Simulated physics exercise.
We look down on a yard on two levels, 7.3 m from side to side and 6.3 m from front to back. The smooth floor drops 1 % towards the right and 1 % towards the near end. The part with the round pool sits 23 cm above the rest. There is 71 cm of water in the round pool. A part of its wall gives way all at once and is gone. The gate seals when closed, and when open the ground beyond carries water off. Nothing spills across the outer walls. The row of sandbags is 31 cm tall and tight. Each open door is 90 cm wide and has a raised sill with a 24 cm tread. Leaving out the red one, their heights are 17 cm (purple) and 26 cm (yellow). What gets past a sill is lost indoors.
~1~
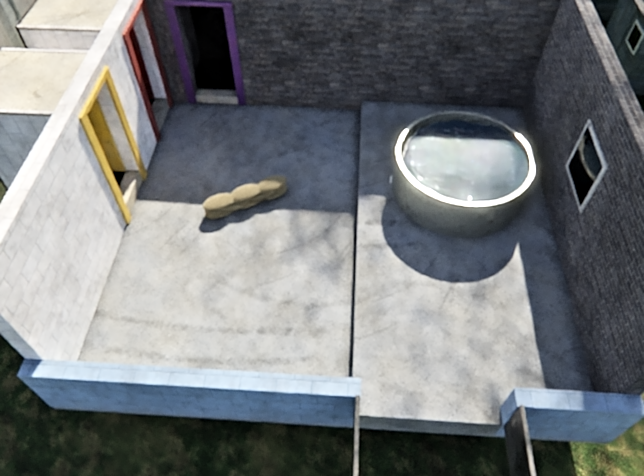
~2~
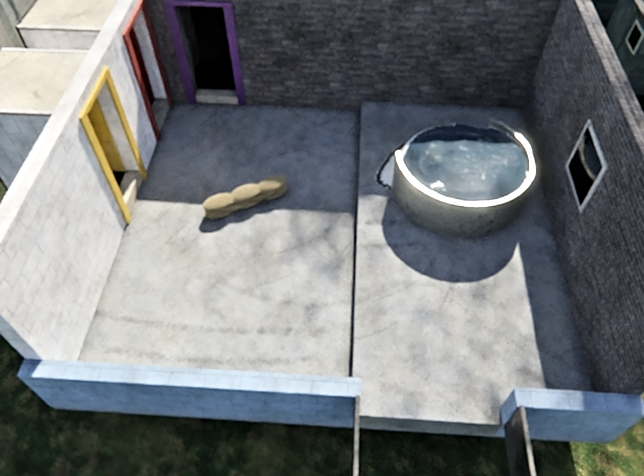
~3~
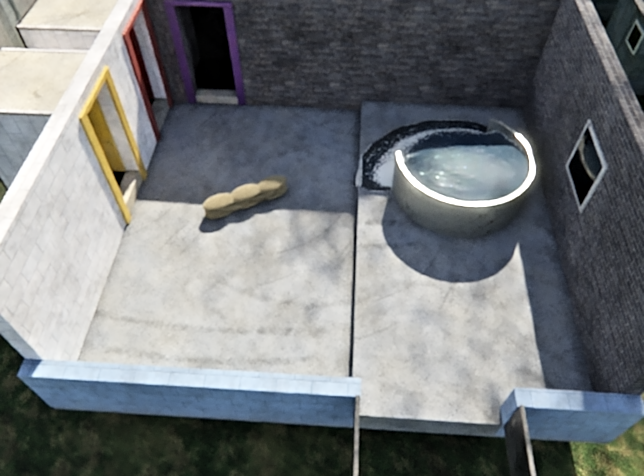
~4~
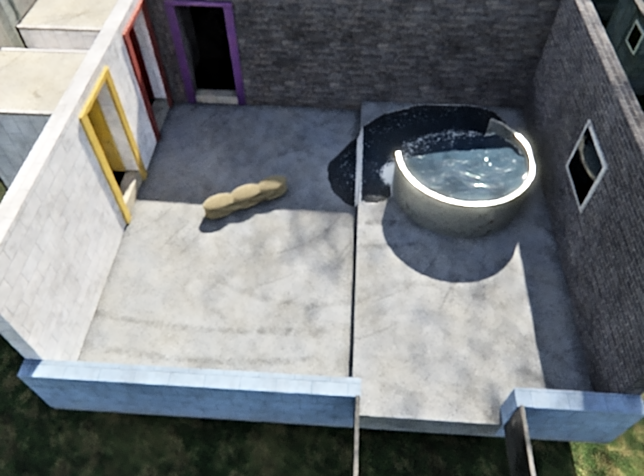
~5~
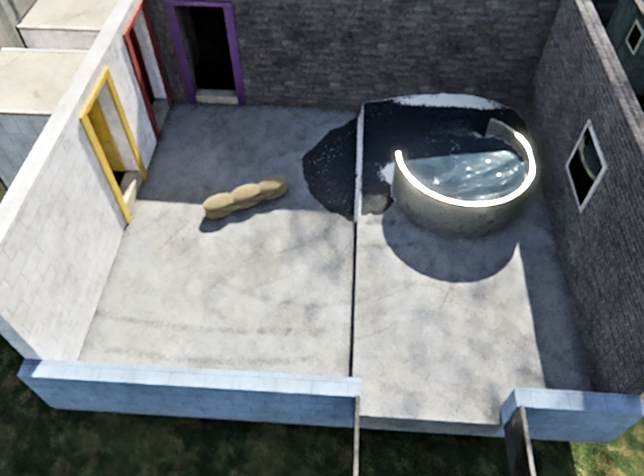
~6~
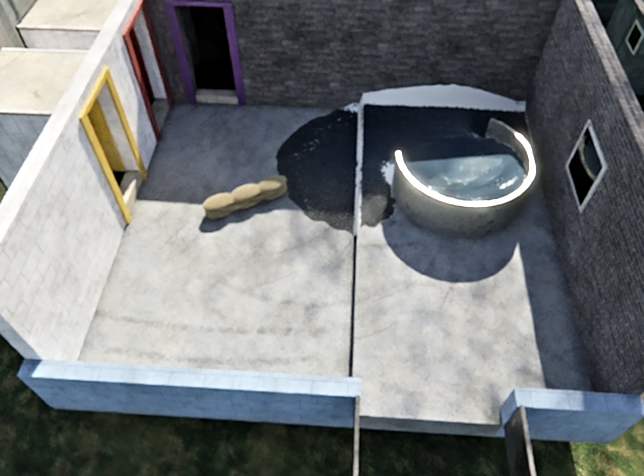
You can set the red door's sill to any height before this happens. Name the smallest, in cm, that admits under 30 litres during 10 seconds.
It would have to be roughly 28 cm high.
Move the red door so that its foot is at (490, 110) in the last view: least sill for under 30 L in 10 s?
About 20 cm.
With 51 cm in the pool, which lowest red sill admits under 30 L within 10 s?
Some 18 cm.
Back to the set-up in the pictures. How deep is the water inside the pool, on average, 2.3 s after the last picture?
Some 14 cm.
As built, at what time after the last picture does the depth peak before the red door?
Near 1.8 s.
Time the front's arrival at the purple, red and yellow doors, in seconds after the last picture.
Purple 0.6 s, red 1.1 s, yellow 2.0 s.
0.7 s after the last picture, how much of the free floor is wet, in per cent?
Some 30 per cent of it.
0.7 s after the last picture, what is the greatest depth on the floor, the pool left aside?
Up to some 40 cm.
Then, 0.7 s after the last picture water covers 30 % of the floor, deepest (40 cm) near (395, 107); it has not reached the red door.
Then, 2.3 s after the last picture water covers 40 % of the floor, deepest (35 cm) near (165, 123); 35 cm at the red door, 37 litres in over its 25 cm sill.
Then, 9.3 s after the last picture water covers 90 % of the floor, deepest (16 cm) near (323, 401); 4 cm at the red door, 55 litres in over its 25 cm sill.
At the red door as built, the water peaked near 39 cm, 1.9 s after the last picture.
With a sill of 24 cm, 64 litres would have come in within the 10 s; with 32.5 cm, 12 litres. So under 30 litres takes about 28 cm.
